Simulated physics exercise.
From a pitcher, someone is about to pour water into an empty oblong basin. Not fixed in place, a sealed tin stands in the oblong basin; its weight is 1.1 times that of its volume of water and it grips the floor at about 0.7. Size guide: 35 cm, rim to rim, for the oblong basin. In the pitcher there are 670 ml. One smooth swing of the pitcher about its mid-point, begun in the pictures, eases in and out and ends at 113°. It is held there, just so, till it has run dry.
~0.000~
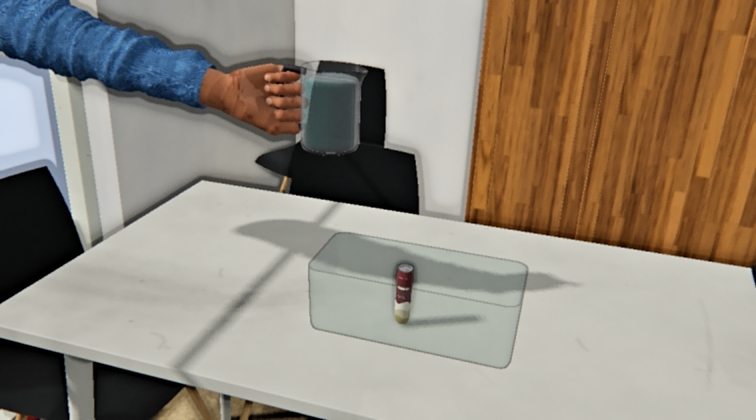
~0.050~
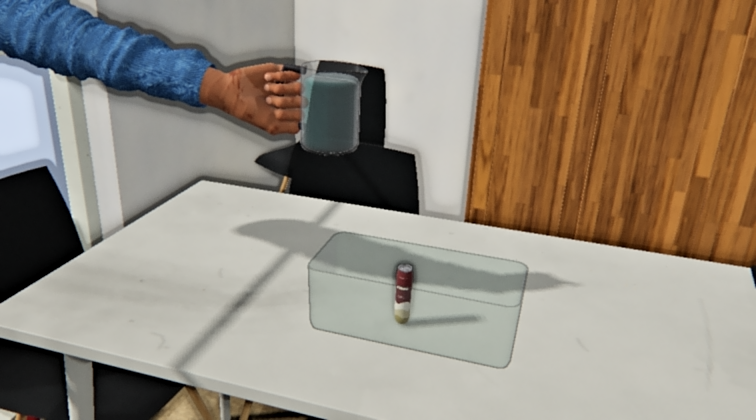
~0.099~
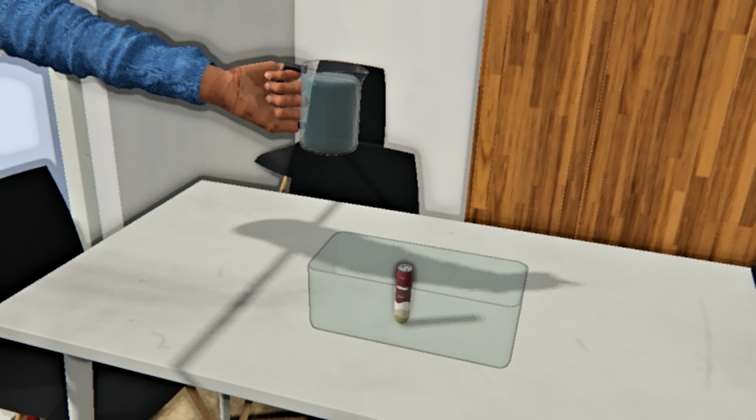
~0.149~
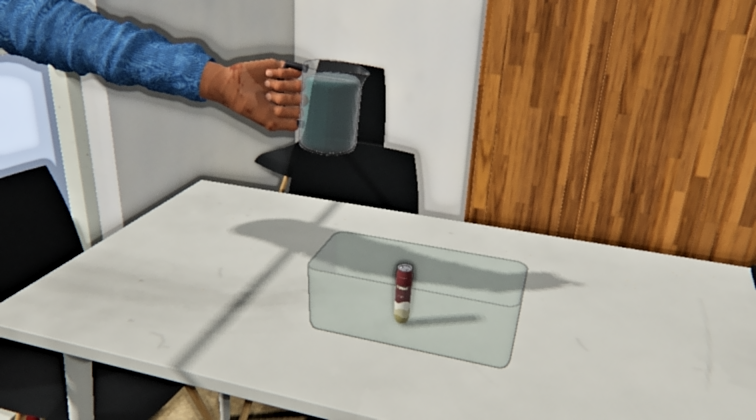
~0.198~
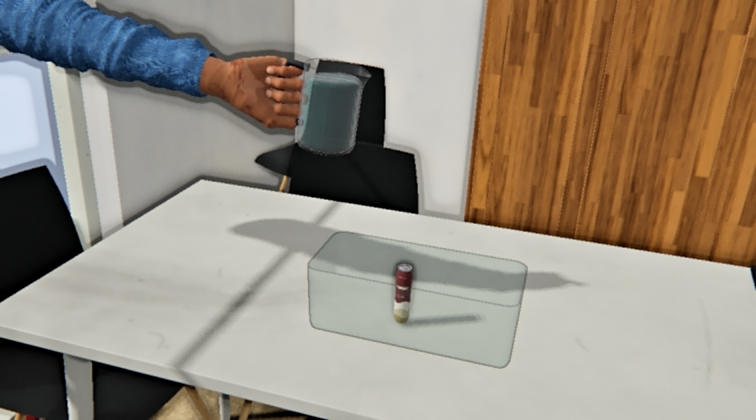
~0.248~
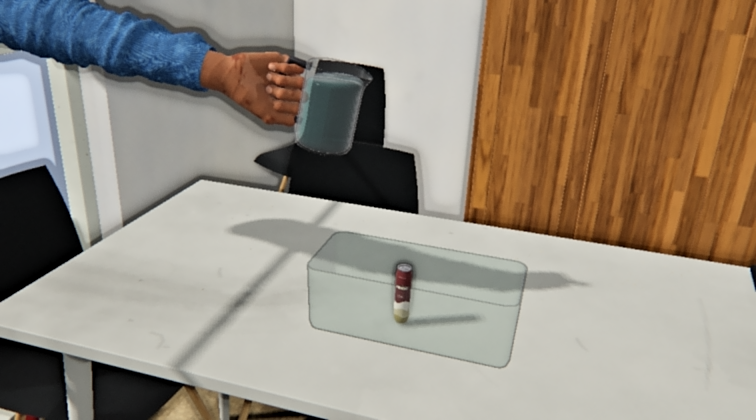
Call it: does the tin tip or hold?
It holds.
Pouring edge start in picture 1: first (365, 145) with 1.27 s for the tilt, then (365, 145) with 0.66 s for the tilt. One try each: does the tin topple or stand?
First it tips over; then it tips over.
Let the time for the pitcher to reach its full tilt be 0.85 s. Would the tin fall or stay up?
In that case the tin does not tip.
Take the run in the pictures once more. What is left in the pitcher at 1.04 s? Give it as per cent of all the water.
32 in a hundred, give or take.
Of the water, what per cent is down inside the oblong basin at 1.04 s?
The fraction sits near 34 in a hundred.
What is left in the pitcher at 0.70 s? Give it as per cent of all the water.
I'd estimate some 86 % remains.
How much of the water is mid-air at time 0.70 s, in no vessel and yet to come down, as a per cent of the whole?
About 14 per cent.
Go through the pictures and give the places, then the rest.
The first picture shows tilt 0°; pouring edge (367, 71); surface from (307, 76) to (359, 82); the oblong basin's rim runs from (322, 249) to (525, 286); the tin's top is at (405, 271).
The second picture shows tilt 0°; pouring edge (367, 71); surface from (307, 75) to (359, 82).
The third picture shows tilt 2°; pouring edge (368, 72); surface from (307, 75) to (360, 82).
The fourth picture shows tilt 4°; pouring edge (369, 74); surface from (308, 75) to (361, 82).
The fifth picture shows tilt 7°; pouring edge (370, 76); surface from (309, 76) to (362, 82).
The sixth picture shows tilt 10°; pouring edge (372, 79); surface from (310, 78) to (364, 82).
Then, 0.70 s in, the tilt is 66° and 86 per cent is still to pour; the tin stands where it began.
Then, 1.04 s in, the tilt is 104° and 31 per cent is still to pour; the tin stands where it began.
Then, 1.39 s in, the tilt is 113° and 1 per cent is still to pour; the tin stands where it began.
Then, 1.77 s in, the tilt is 113° and 0 per cent is still to pour; the tin stands where it began.
Finally, the tin stands where it began.
